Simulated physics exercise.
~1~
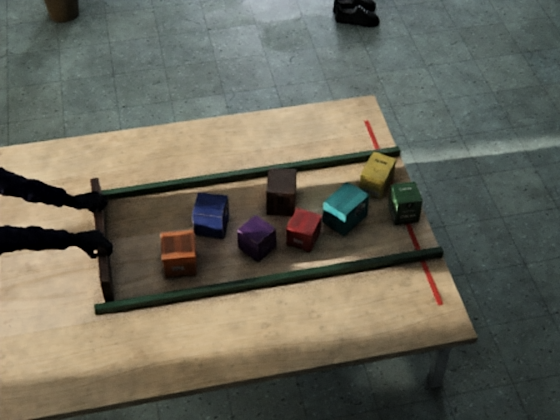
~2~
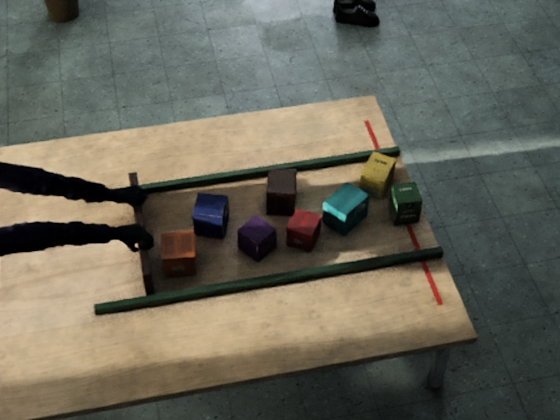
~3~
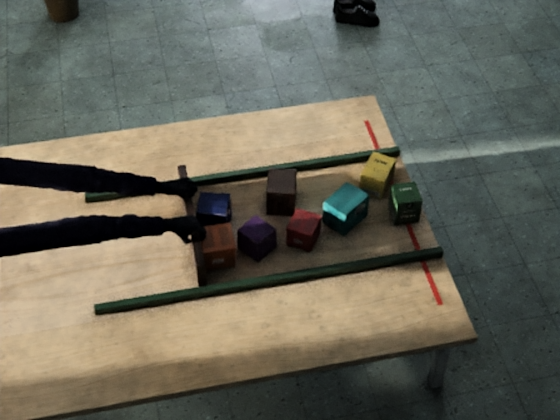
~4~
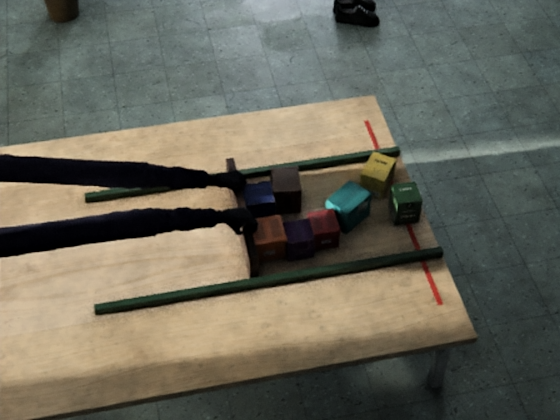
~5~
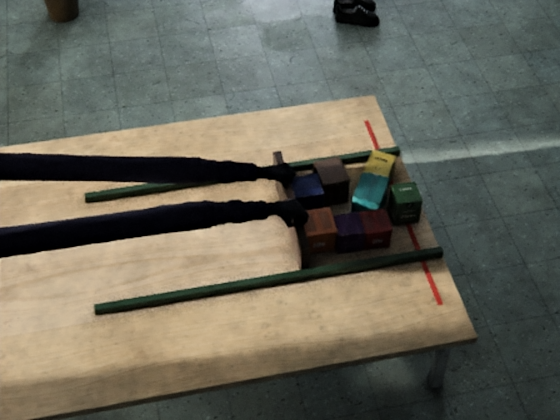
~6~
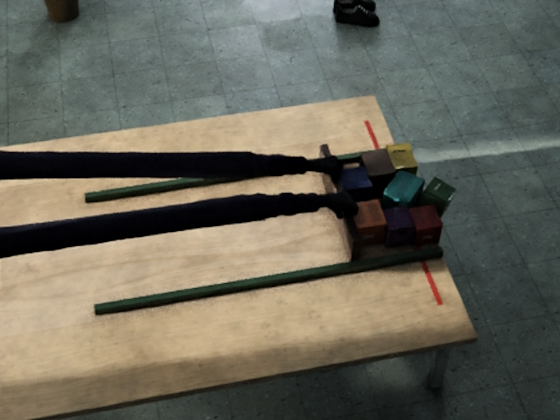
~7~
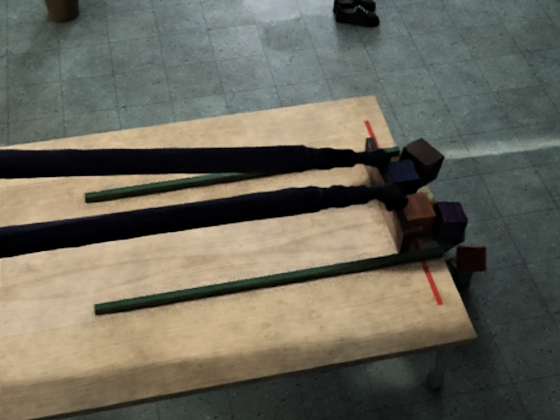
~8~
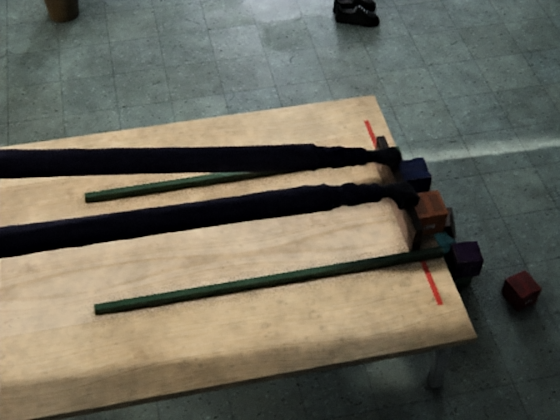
On a low wooden table, two dark arms push a plank rightward, bunching coloured blocks together and sending several off the end.
